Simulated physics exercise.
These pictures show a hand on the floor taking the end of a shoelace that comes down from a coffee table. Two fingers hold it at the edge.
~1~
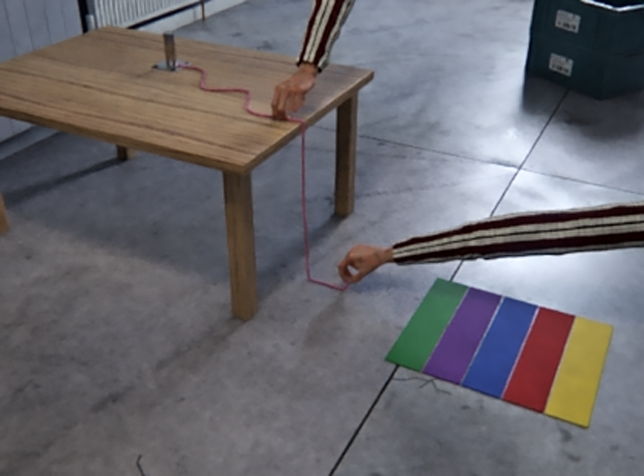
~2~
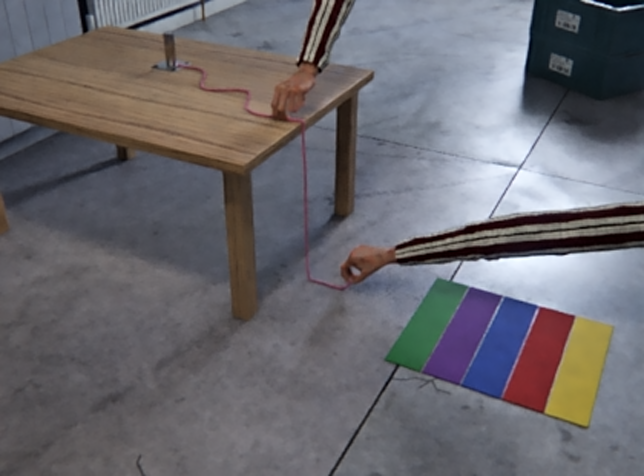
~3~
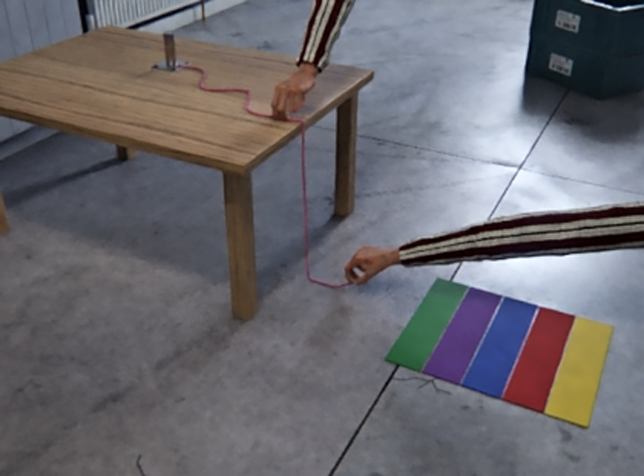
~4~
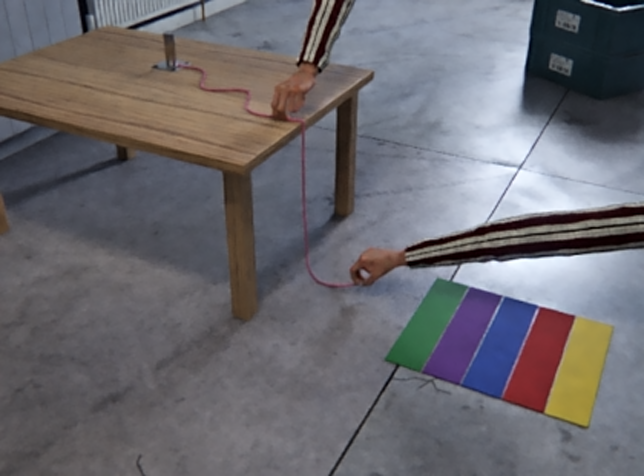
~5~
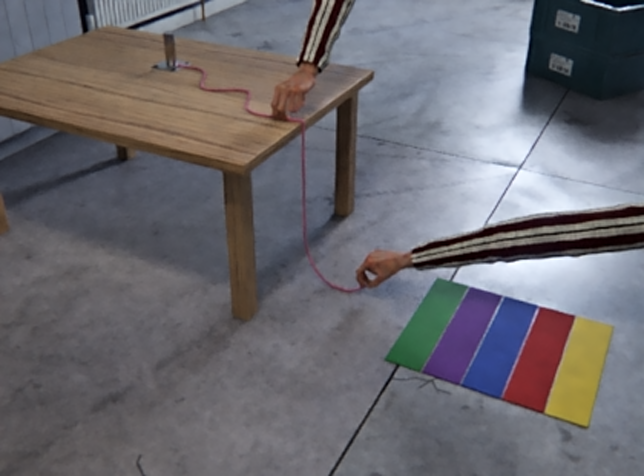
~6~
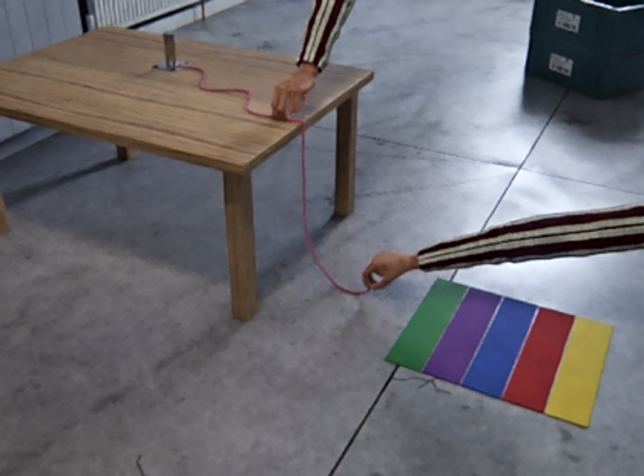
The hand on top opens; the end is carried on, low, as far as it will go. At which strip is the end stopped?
The end stops over the blue strip.
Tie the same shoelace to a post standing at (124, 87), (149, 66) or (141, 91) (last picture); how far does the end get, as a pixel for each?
Try by try, around (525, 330), (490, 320) and (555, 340).
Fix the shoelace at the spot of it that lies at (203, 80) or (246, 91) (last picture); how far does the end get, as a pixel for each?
The places are (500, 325) and (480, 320).
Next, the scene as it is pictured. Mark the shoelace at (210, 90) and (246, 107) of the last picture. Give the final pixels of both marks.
The first at (236, 88), the second at (291, 109).
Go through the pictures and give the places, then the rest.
End (348, 280); green (412, 349); purple (450, 361); blue (489, 373); red (529, 386); yellow (572, 400), in the first picture.
End (351, 280); shoelace through (203, 71) (219, 90) (247, 108) (303, 132) (305, 202) (308, 268), in the second picture.
End (354, 282), in the third picture.
End (360, 283); shoelace through (203, 71) (219, 90) (247, 108) (303, 132) (304, 201) (308, 268), in the fourth picture.
End (366, 285), in the fifth picture.
End (372, 287); shoelace through (203, 71) (219, 90) (247, 108) (303, 132) (304, 201) (322, 268), in the sixth picture.
Soon after, end near (447, 309); over green.
After that, end near (487, 321); over purple.
At the stop, end near (512, 328); over blue. It gets as far as the blue strip.
